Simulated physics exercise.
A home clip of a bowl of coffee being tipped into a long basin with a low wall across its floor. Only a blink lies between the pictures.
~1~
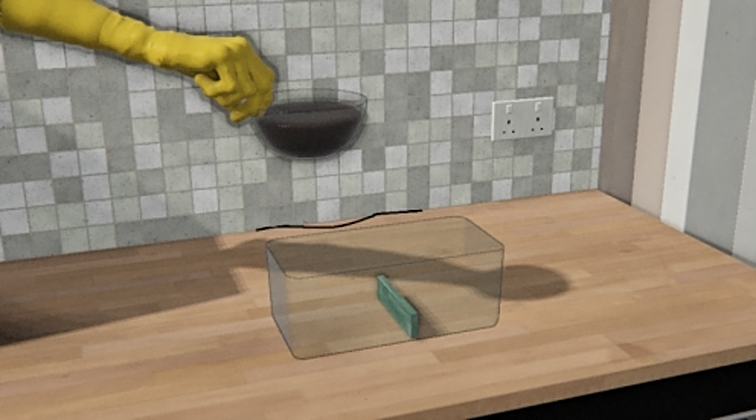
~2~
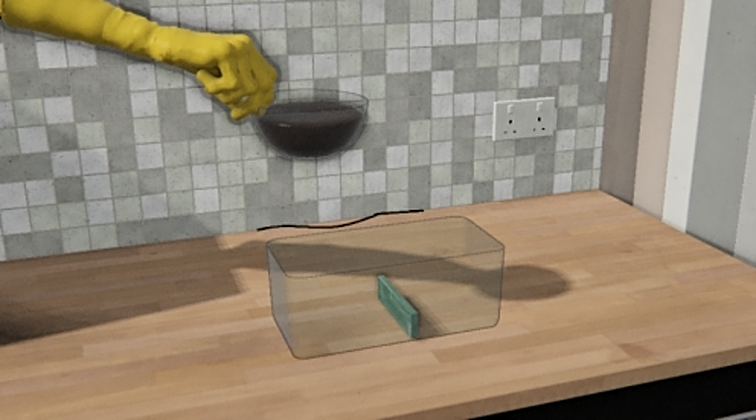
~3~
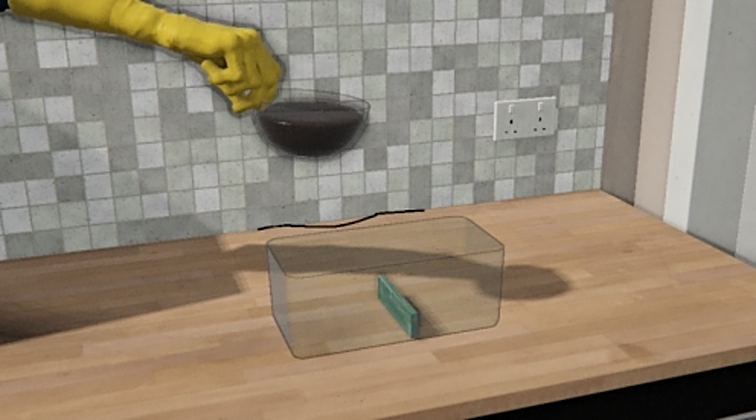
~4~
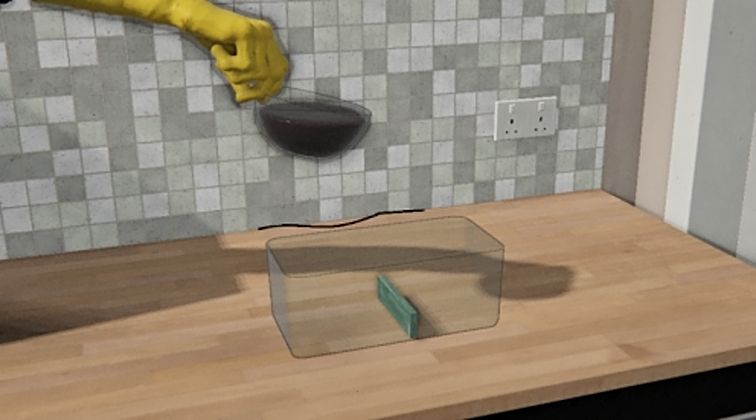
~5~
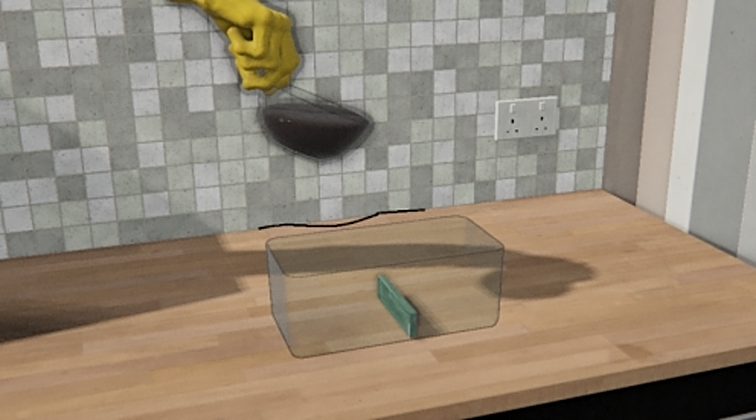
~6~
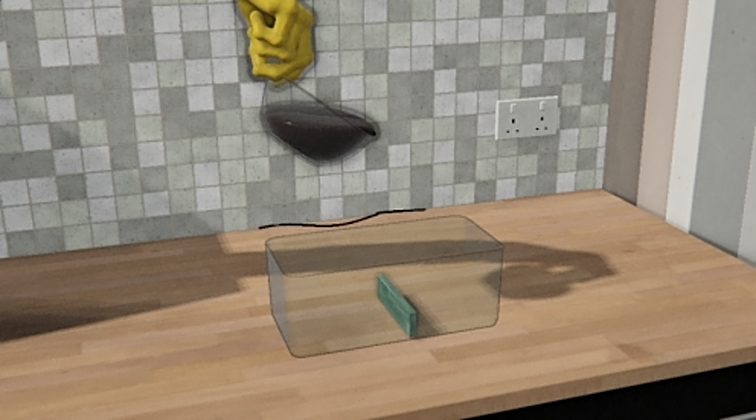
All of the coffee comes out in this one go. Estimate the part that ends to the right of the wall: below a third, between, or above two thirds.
It comes to from a third to two thirds.
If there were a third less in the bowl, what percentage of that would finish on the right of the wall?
Some 45 per cent.
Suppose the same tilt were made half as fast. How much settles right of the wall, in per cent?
Some 75 per cent.
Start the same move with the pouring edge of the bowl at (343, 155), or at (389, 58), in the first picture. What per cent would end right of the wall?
The first gives 15 %, the second 60 %.
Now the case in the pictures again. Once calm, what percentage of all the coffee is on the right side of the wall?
Some 50 per cent.
A moment on, the bowl is tipped right over and 5 per cent is still to pour, 4 is left of the wall and 40 right of it.
Next, the bowl is tipped right over and 0 per cent is still to pour, 40 is left of the wall and 54 right of it.
Then the bowl is tipped right over and 0 per cent is still to pour, 48 is left of the wall and 48 right of it.
Later the bowl is tipped right over and 0 per cent is still to pour, 48 is left of the wall and 49 right of it.
Finally, 48 per cent lies left of the wall, 48 right of it and 3 outside.
